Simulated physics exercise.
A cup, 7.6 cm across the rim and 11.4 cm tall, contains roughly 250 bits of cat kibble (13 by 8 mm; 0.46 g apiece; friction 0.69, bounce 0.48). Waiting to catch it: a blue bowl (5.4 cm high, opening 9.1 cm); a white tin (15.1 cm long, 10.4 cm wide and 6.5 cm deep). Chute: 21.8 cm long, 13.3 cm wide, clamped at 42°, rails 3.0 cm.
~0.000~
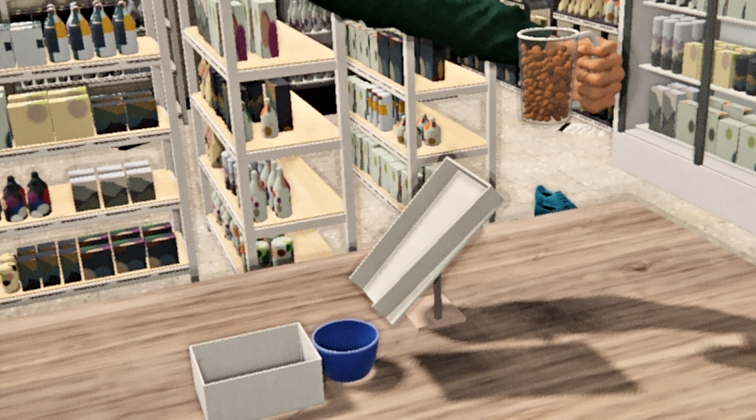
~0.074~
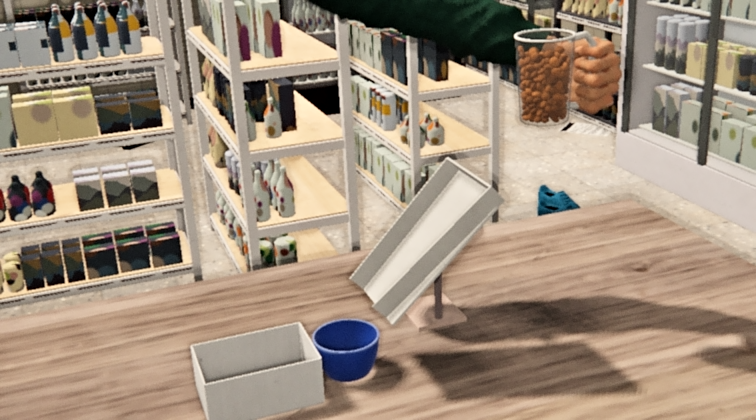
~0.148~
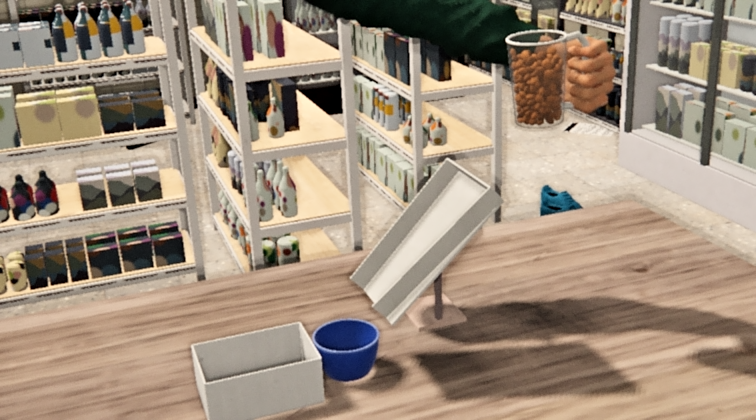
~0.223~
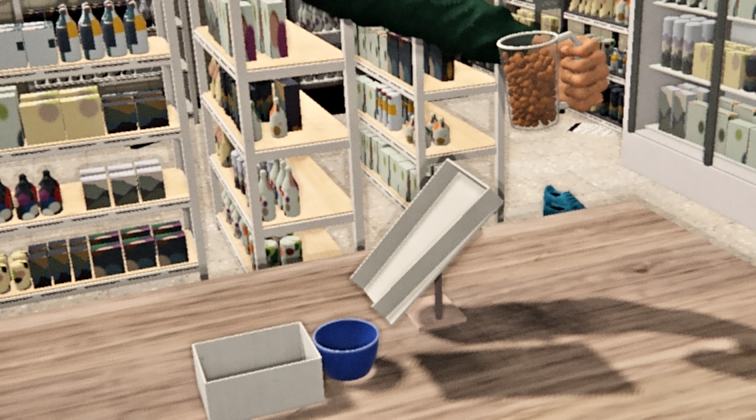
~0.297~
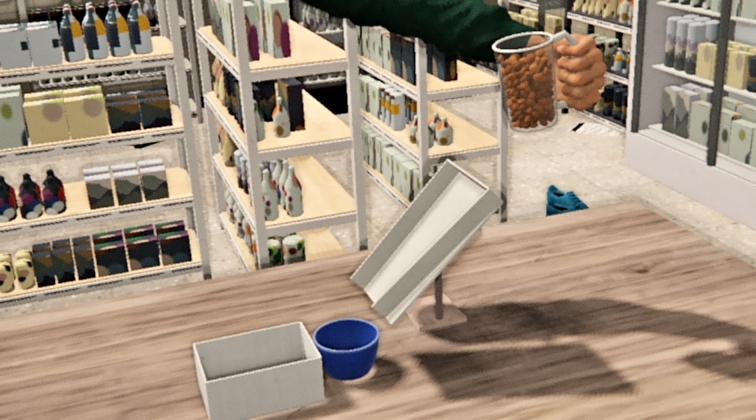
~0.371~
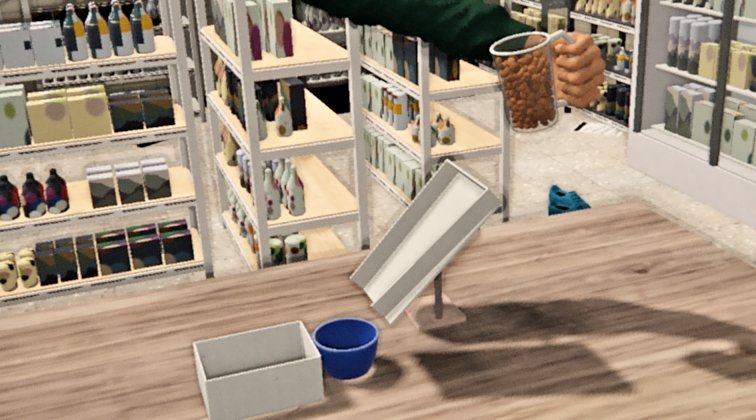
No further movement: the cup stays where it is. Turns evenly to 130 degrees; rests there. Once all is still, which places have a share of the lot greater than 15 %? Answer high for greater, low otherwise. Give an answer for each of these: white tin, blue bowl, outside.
White tin: Low, blue bowl: Low, outside: High.
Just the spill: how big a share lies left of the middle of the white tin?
0%, roughly.
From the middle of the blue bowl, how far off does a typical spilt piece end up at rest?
Around 32 cm from the centre.
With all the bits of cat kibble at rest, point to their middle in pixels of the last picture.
Middle: Approx. (529, 330).
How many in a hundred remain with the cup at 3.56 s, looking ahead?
Close to 0 per cent, I'd reckon.
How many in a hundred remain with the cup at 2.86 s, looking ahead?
My estimate is about 80 per cent.
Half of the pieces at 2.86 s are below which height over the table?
The answer is about 38 centimetres.
Then, at 1.33 s, tilt 50 degrees; cup 100 %; middle of all pieces near (532, 88).
After 2.13 s, tilt 82 degrees; cup 100 %; middle of all pieces near (531, 88).
After 2.86 s, tilt 111 degrees; slope 15 %, cup 80 %, outside 5 %; middle of all pieces near (530, 118).
After 3.56 s, tilt 130 degrees; slope 15 %, outside 80 %, in the air 5 %; middle of all pieces near (529, 307).
By 4.7 s all is still; slope 0 %, blue bowl 0 %, cup 0 %, white tin 0 %, outside 100 %.
